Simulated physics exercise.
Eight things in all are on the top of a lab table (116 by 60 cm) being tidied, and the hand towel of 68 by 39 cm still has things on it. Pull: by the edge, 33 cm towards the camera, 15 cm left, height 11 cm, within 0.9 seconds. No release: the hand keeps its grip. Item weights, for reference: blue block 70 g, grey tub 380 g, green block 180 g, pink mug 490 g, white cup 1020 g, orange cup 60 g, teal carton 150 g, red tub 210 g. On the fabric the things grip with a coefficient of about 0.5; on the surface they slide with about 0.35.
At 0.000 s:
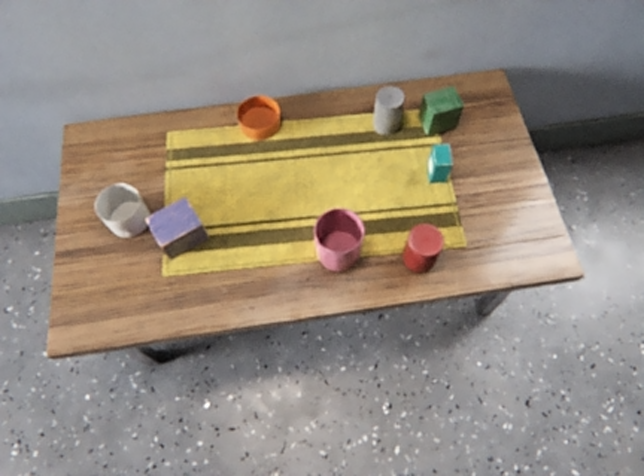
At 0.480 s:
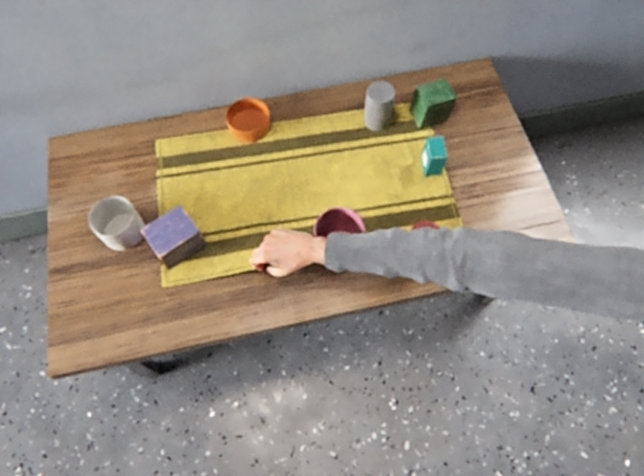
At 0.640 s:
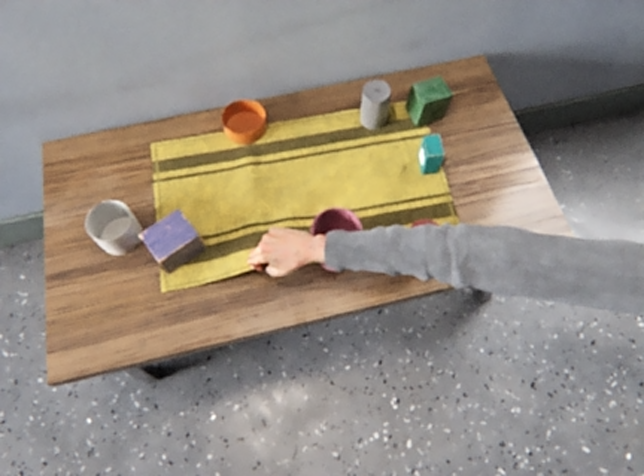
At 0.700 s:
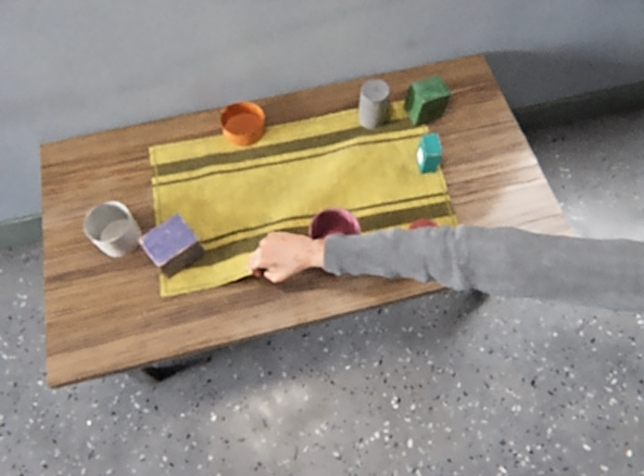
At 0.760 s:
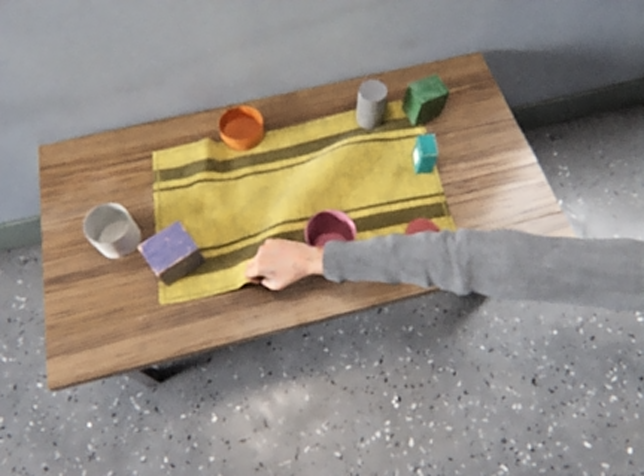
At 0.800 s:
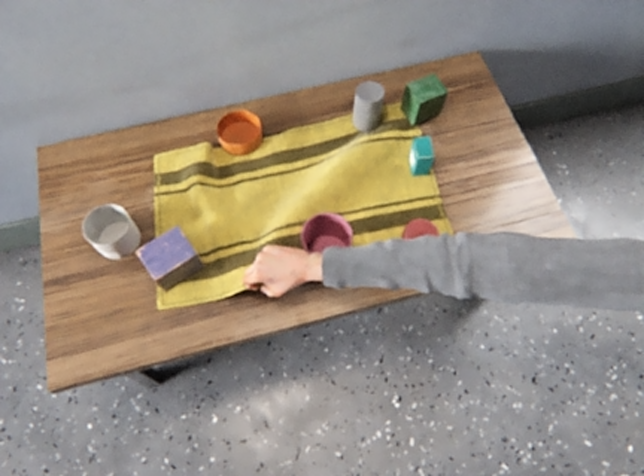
On a wooden table, a hand reached in from the right, gripped the front edge of a yellow striped towel and pulled it slightly forward, wrinkling it, with the block and cups still on it.
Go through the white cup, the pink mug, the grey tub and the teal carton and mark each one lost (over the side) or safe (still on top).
Marks: White cup safe, pink mug lost, grey tub safe, teal carton safe.
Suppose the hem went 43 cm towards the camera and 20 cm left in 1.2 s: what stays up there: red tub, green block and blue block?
Result - red tub: Gone, green block: Still on top, blue block: Gone.
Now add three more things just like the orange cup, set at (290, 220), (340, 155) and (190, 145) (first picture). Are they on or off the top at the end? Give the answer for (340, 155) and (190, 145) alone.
The first one survives on top, and the other survives on top.
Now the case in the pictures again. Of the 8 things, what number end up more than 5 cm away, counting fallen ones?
Total: 6.
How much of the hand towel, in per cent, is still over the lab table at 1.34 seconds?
I'd estimate close to 65 per cent.
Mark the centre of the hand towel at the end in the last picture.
About (223, 339).
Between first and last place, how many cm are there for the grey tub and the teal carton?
Roughly: Grey tub 40 cm; teal carton 35 cm.
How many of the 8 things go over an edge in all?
After counting, the figure is 3.
After 1.0 s, 100 % of the hand towel is still over the top; grey tub 12 cm off its start, teal carton 11 cm off its start, pink mug 11 cm off its start.
After 1.2 s, 90 % of the hand towel is still over the top; grey tub 25 cm off its start, teal carton 22 cm off its start, pink mug 21 cm off its start.
After 1.3 s, 65 % of the hand towel is still over the top; grey tub 34 cm off its start at (282, 194), pink mug over the edge, teal carton 30 cm off its start at (343, 229).
After 1.5 s, 55 % of the hand towel is still over the top; pink mug over the edge, grey tub 39 cm off its start, teal carton 35 cm off its start.
After 3.1 s, 55 % of the hand towel is still over the top; pink mug over the edge, grey tub 40 cm off its start at (268, 213), teal carton 35 cm off its start at (344, 259), white cup 0 cm off its start at (106, 224).
